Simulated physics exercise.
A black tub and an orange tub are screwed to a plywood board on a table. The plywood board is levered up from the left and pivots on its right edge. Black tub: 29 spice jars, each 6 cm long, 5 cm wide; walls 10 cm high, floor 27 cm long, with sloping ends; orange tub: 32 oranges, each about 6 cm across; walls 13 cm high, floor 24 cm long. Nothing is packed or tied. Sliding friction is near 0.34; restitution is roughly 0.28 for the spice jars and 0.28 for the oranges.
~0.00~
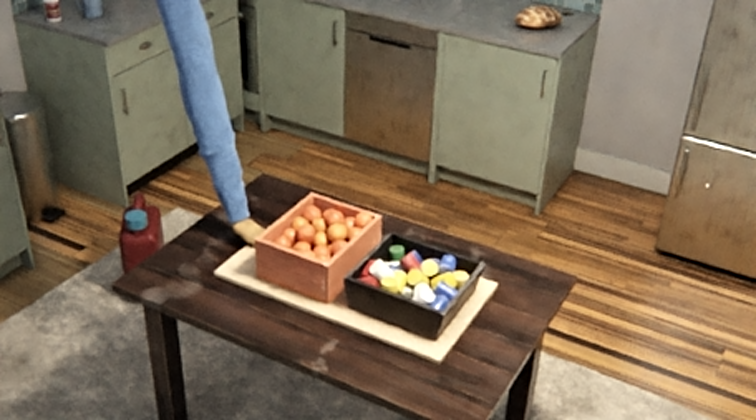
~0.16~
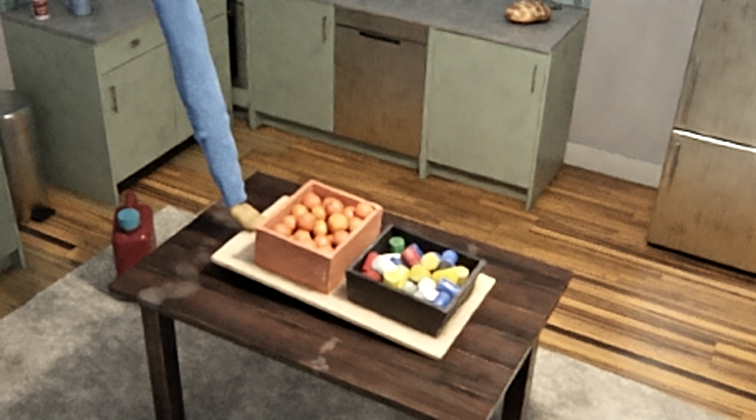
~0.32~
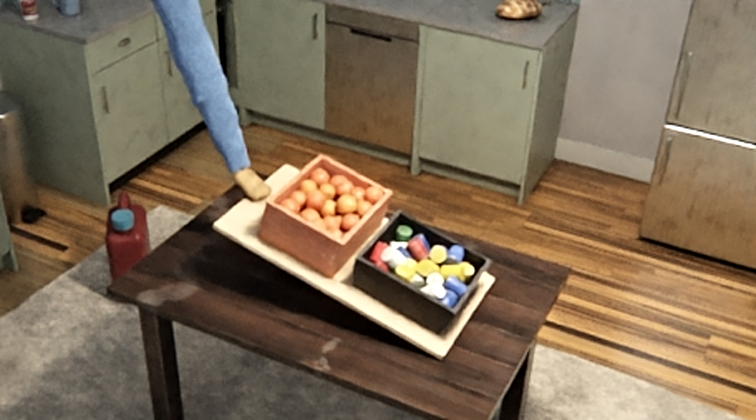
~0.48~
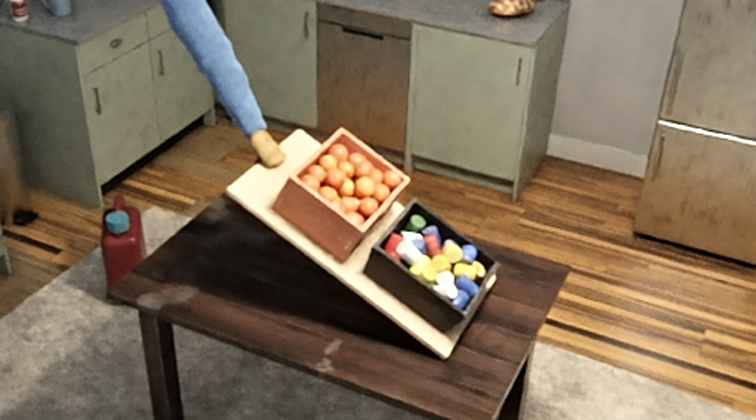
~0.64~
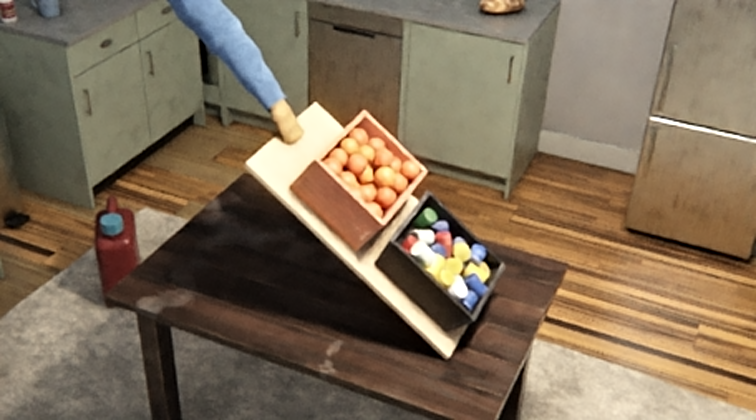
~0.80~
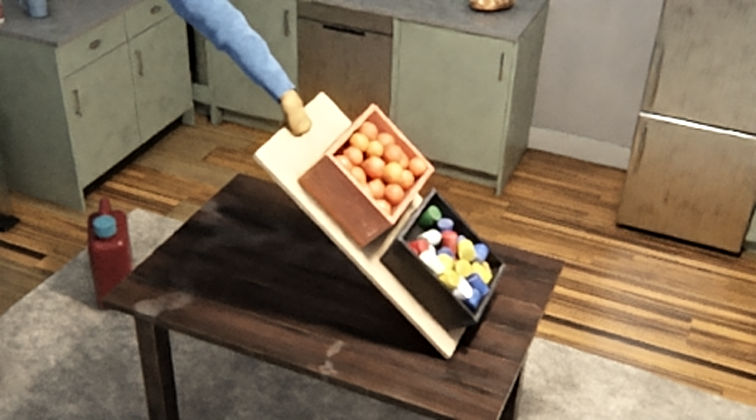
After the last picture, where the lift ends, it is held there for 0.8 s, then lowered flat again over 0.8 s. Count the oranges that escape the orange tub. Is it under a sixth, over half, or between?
The orange tub loses under a sixth of its oranges.
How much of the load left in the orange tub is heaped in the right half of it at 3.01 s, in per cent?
Roughly 60 in a hundred.
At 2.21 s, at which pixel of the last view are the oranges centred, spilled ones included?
Around (321, 230).
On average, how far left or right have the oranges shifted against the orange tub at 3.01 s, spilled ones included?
About 0 cm to the right.
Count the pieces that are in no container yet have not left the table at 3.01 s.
Roughly 0.
After 1.15 s, tilt 40°; the black tub has all 29 and the orange tub has all 32.
After 1.59 s, tilt 40°; the black tub has all 29 and the orange tub has all 32.
After 2.21 s, tilt 6°; the black tub has all 29 and the orange tub has all 32.
Outcome (at 3.01 s), the black tub has all 29 and the orange tub has all 32. Asked share, 0 of 32, 0 per cent.
